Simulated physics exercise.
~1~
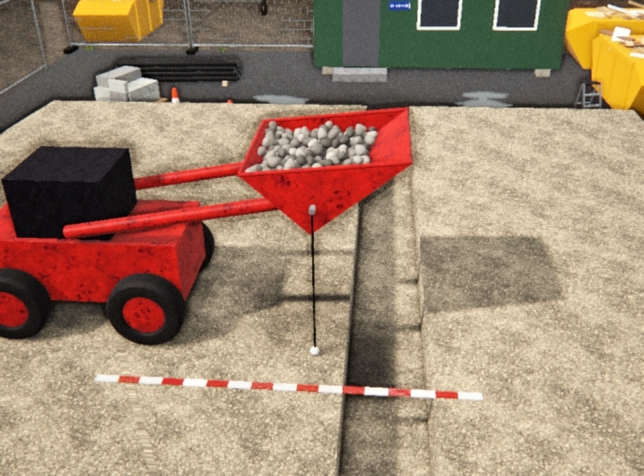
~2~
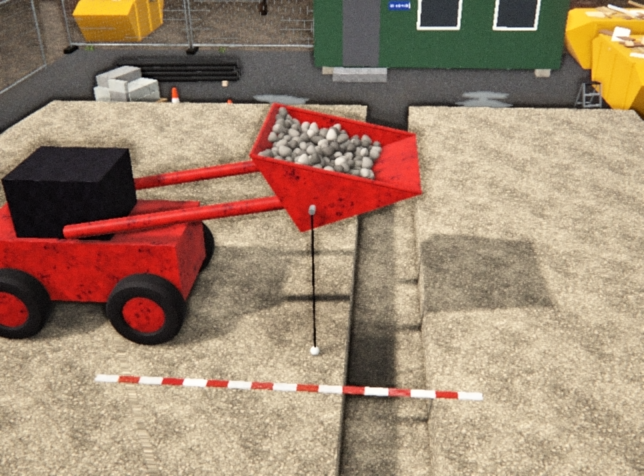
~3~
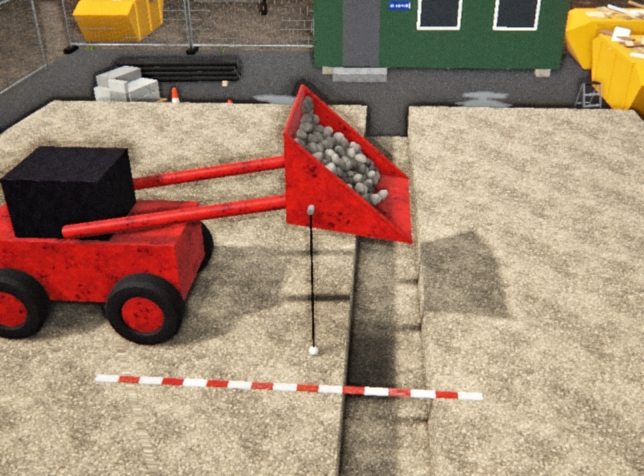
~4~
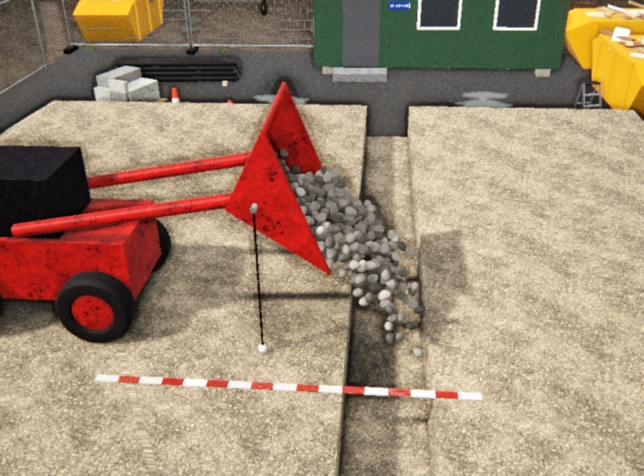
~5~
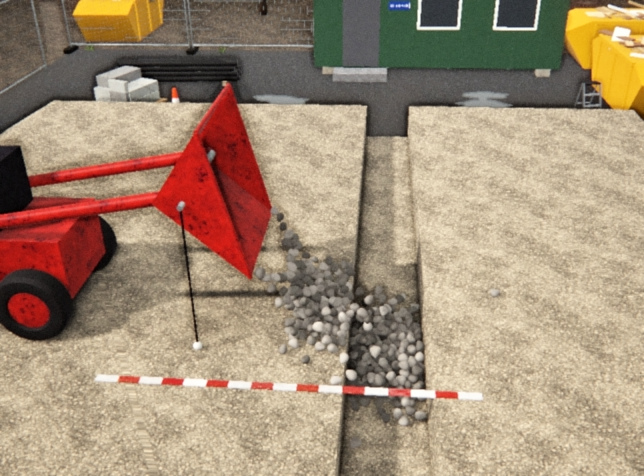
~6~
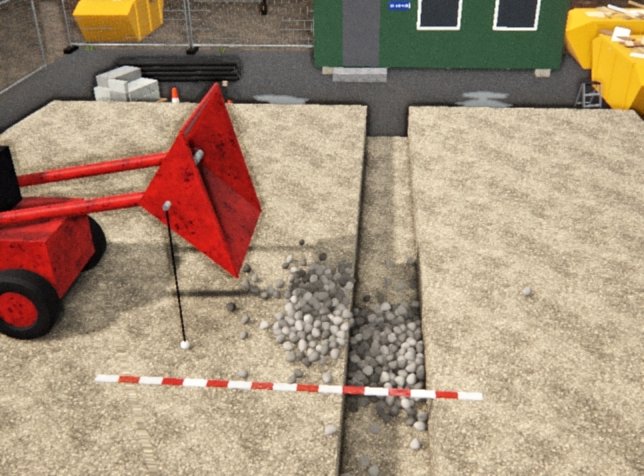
On a building site, a red loader tips grey stones partly into a trench while backing left.
